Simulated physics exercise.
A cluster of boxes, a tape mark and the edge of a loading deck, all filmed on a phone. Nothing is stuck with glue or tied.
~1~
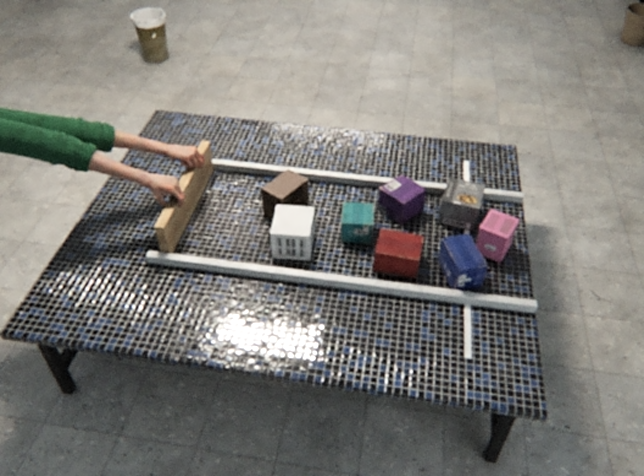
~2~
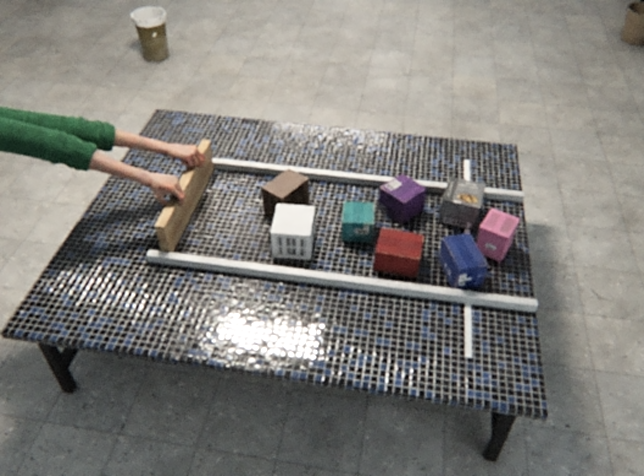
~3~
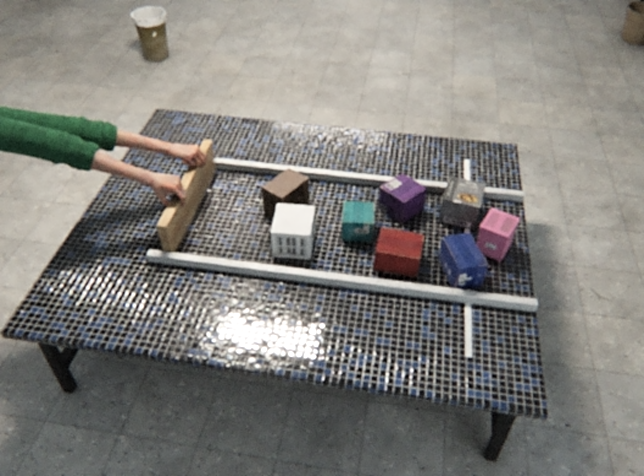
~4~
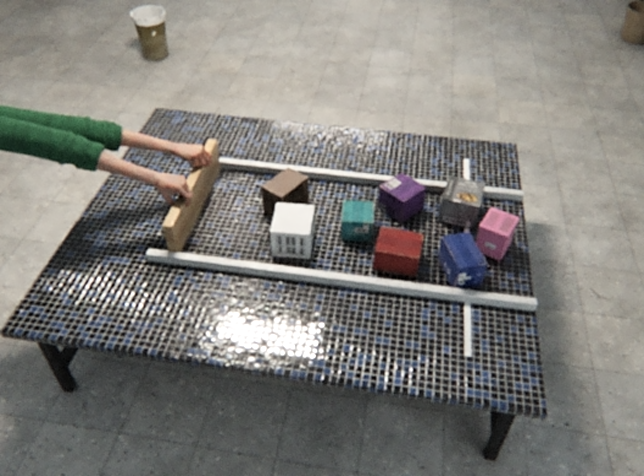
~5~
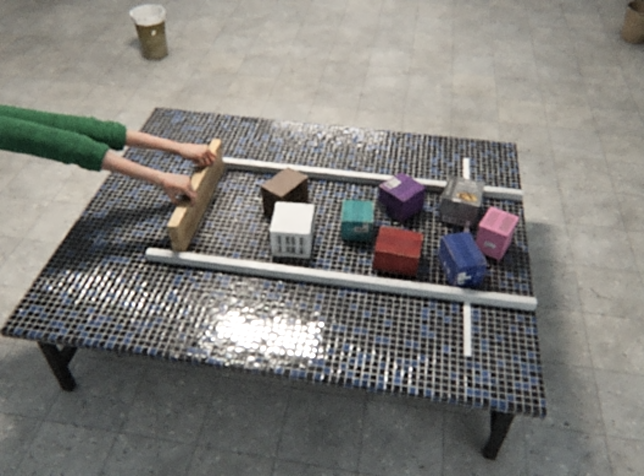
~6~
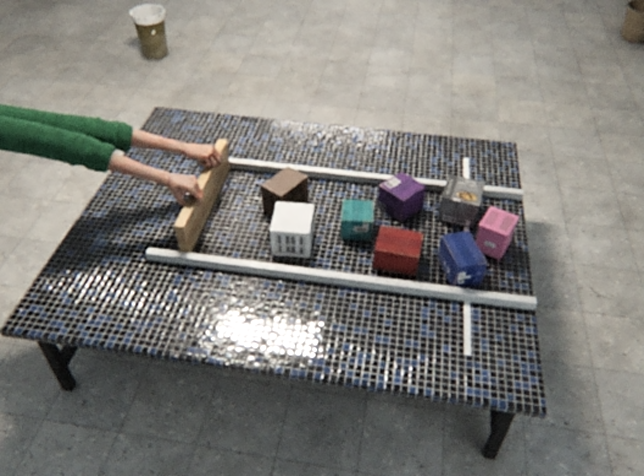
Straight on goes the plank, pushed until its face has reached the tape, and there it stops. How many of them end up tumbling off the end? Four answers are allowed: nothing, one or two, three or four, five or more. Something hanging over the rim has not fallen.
Three or four fall off.
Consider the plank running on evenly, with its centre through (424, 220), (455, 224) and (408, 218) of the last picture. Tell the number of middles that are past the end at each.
Per position: 0 / 3 / 0.
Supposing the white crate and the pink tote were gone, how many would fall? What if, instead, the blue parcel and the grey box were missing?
Result: 1, then 1.
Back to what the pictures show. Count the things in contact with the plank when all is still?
It's touching 2 at the end.
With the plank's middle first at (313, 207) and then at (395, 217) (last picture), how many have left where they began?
I make it 3 at the first spot and 7 at the other.
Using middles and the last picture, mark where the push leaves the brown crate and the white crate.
The brown crate settles near (483, 213); as for the white crate, near (489, 254).
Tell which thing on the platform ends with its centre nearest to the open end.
Red parcel, foremost.
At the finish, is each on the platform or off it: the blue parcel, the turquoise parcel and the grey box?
Blue parcel: Gone; turquoise parcel: Still aboard; grey box: Gone.
Soon after, none off yet; pink tote at rest near (496, 234); blue parcel at rest near (461, 260); grey box at rest near (461, 201).
Then, none off yet; pink tote moved a little near (504, 235); blue parcel moved about its own width near (515, 269); grey box moved about its own width near (498, 203).
At rest, the number that fall off is three or four; fallen, grey box, blue parcel and pink tote.
